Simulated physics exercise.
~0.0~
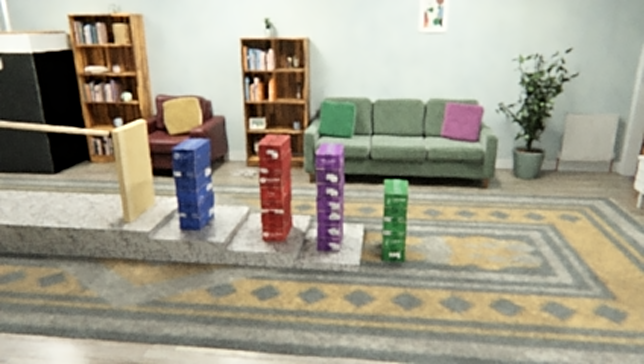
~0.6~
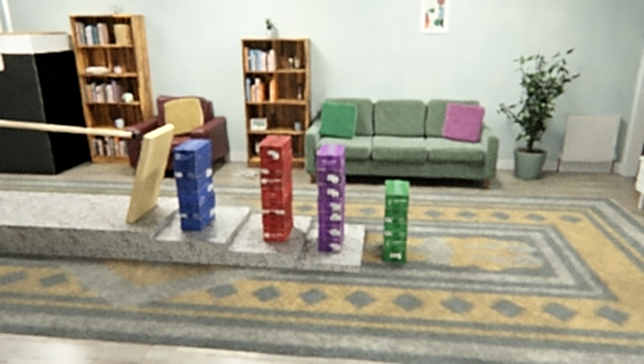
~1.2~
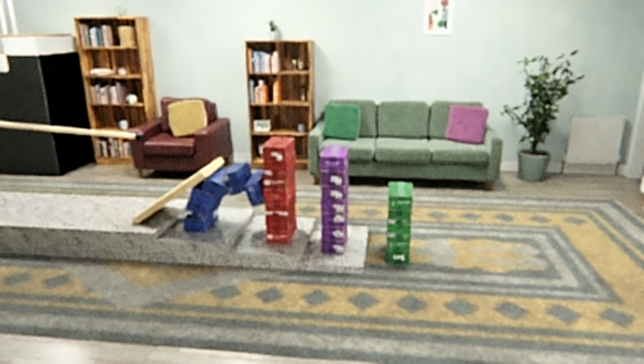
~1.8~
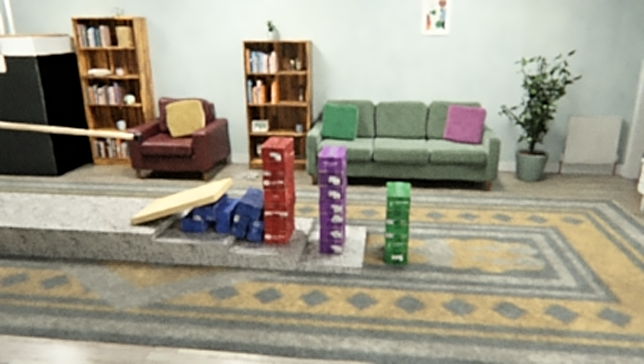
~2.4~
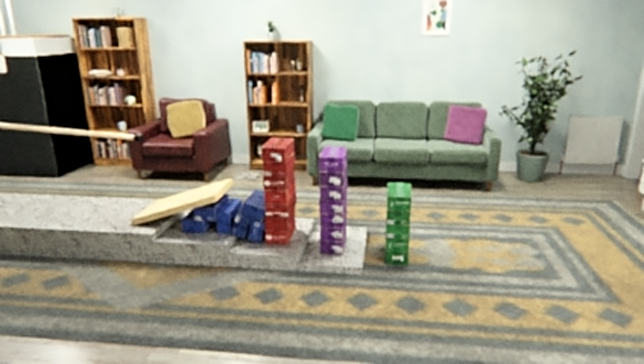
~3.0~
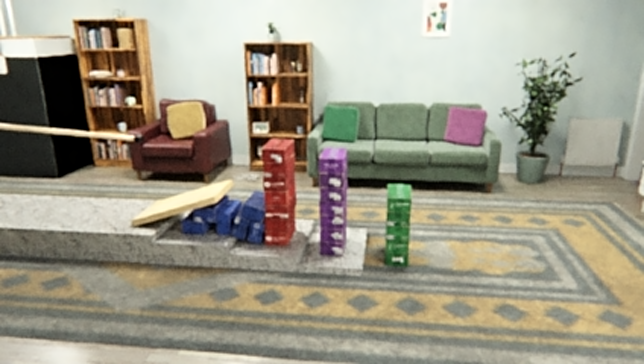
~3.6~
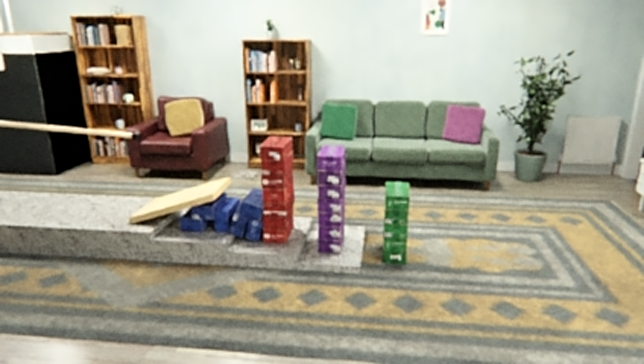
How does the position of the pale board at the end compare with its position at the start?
At the start the board stands upright to the left of the blue stack, but by the end it is lying on its side, resting at a slant on the fallen blue boxes.
At first, a pale board stands upright on a stepped stone platform in a living room, with blue, red, purple and green stacks of boxes lined up to its right and a long pole reaching in from the left. The board tips to the right, leaning toward the blue stack. It falls against the blue boxes, and the stack buckles and topples toward the red one. The blue boxes tumble down into a low heap, and the board drops on top of them. The red, purple and green stacks stay standing as everything comes to rest.
